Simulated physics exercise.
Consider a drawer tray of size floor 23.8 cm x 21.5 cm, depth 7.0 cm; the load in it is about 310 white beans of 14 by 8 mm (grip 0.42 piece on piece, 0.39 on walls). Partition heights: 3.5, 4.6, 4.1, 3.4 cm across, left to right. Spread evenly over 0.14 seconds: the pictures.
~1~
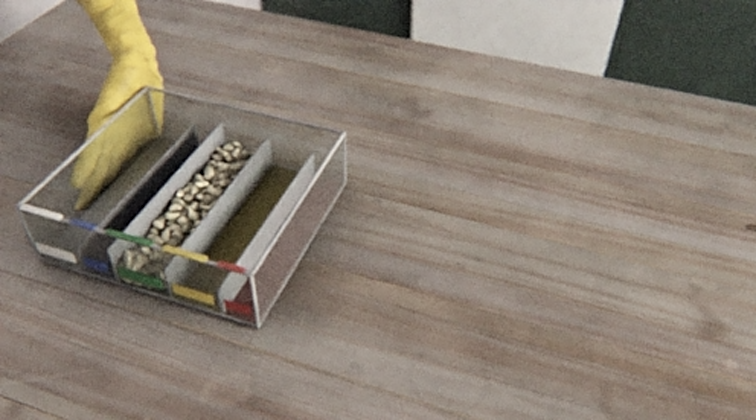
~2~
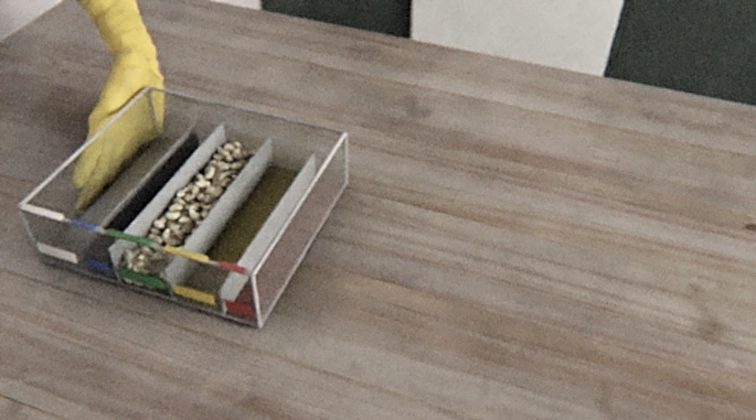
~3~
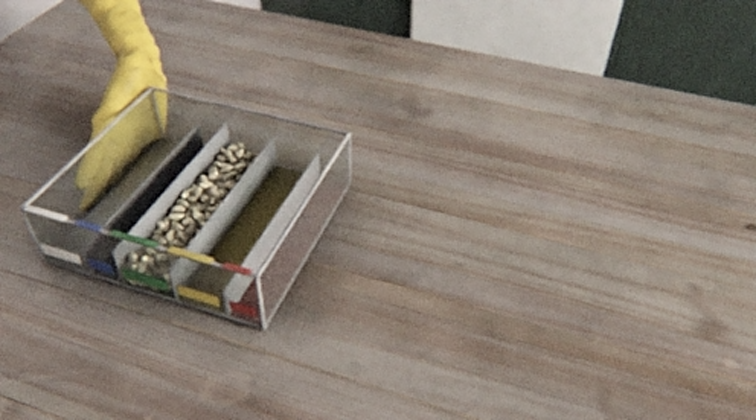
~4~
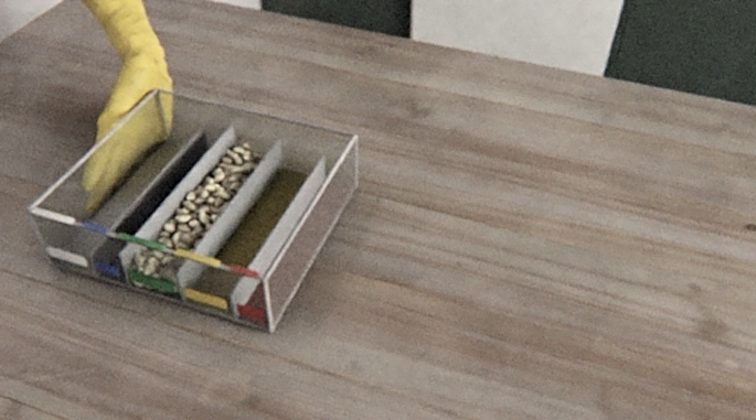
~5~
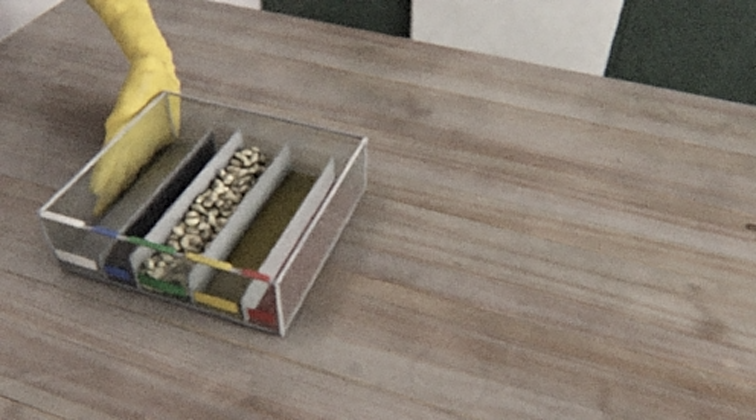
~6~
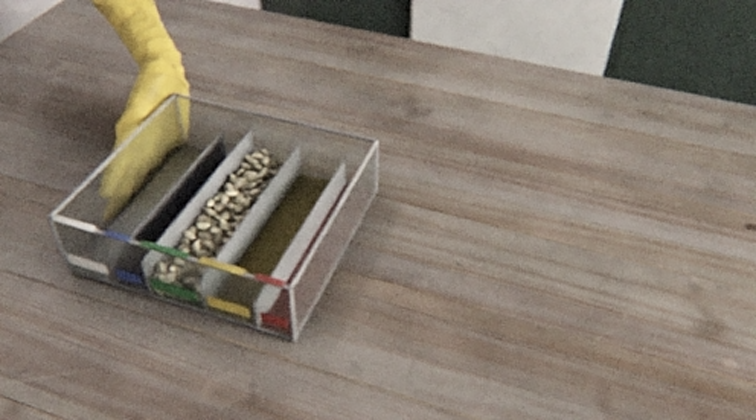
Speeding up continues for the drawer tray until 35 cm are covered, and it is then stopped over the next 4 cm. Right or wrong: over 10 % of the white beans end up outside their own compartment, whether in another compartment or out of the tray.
Wrong.
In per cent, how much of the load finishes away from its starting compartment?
The share is some 0 per cent.
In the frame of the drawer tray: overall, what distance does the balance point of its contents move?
I'd estimate close to 0.5 cm.
Then, 0.14 s after the last picture, tilt 0 degrees; green 100 %; 0 % away from where they began.
Then, 0.26 s after the last picture, tilt 0 degrees; green 100 %; 0 % away from where they began.
Then, 0.37 s after the last picture, tilt 0 degrees; green 100 %; 0 % away from where they began.
Then, 0.48 s after the last picture, tilt 0 degrees; green 100 %; 0 % away from where they began.
In the end, green 100 %; 0 % away from where they began.
